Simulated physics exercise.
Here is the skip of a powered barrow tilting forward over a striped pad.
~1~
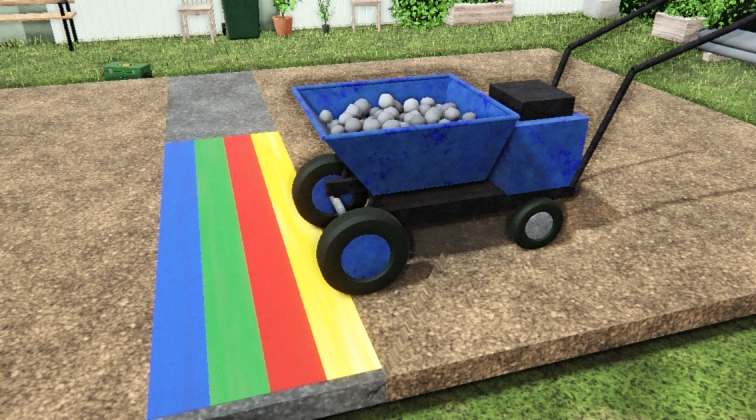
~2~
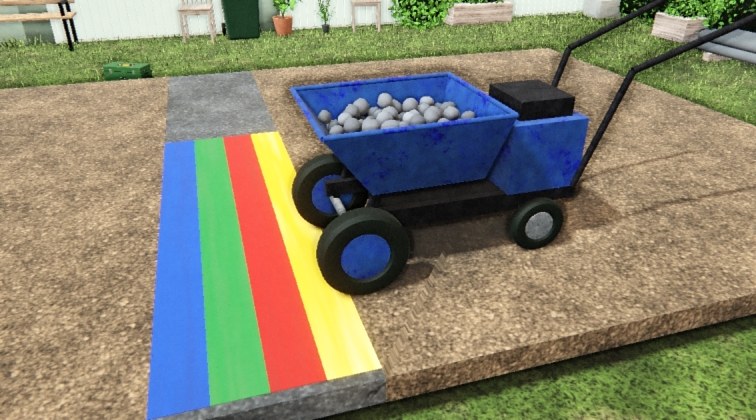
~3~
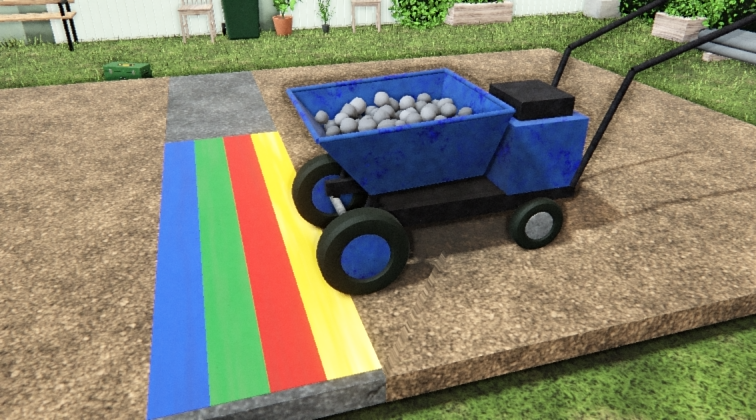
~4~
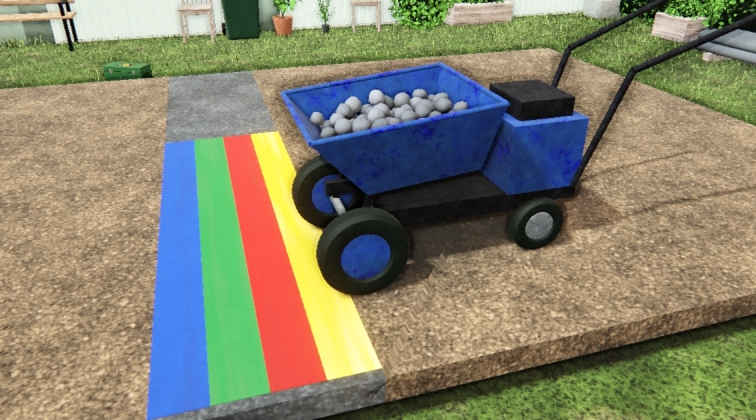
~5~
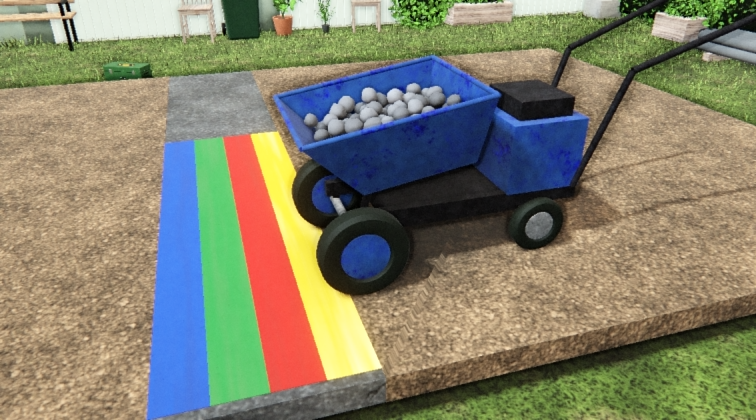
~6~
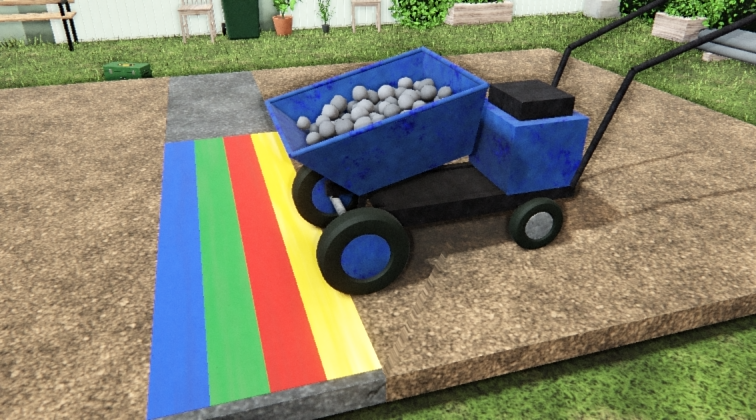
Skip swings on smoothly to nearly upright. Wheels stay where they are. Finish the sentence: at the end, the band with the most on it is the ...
At the end, the band with the most on it is the blue one.
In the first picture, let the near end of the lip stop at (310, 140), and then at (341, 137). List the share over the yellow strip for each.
Some 0 % then some 0 %.
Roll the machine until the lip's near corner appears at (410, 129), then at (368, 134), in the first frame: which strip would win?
To begin with red, and after that that green strip.
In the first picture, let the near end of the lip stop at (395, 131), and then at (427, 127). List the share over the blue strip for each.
Roughly 10 per cent first, then roughly 10 per cent.
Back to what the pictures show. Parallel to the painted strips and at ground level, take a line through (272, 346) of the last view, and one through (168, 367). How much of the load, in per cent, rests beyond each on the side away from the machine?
In order, some 90 % then some 40 %.
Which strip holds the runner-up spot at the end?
Second: The green strip.
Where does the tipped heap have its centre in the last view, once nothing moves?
Somewhere around (182, 273) in the final view.
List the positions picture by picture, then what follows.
In the first frame, lip of the skip at (325, 139), level; top of the load at (390, 116), round cobbles; yellow strip at (338, 328); red strip at (287, 338); green strip at (234, 348); blue strip at (179, 359).
In the second frame, lip of the skip at (323, 139), level; top of the load at (409, 120).
In the third frame, lip of the skip at (319, 141), tipped barely; top of the load at (406, 118).
In the fourth frame, lip of the skip at (311, 144), tipped a little; top of the load at (422, 112).
In the fifth frame, lip of the skip at (302, 149), tipped a little; top of the load at (418, 104).
In the sixth frame, lip of the skip at (292, 156), tipped a little; top of the load at (410, 99); yellow strip at (338, 328); red strip at (287, 338); green strip at (234, 348); blue strip at (179, 359).
Soon, skip tipped steeply; all in the skip.
A while on, skip tipped steeply; nearly all in the skip; a stray few over the green strip; a stray few over the blue strip.
Towards the end, skip tipped right over; about a quarter in the skip; about a quarter over the green strip; about a third over the blue strip; about a quarter off the paint.
Finally, skip tipped right over; a small part in the skip; none over the yellow strip; none over the red strip; about a quarter over the green strip; about a third over the blue strip; about a quarter off the paint.
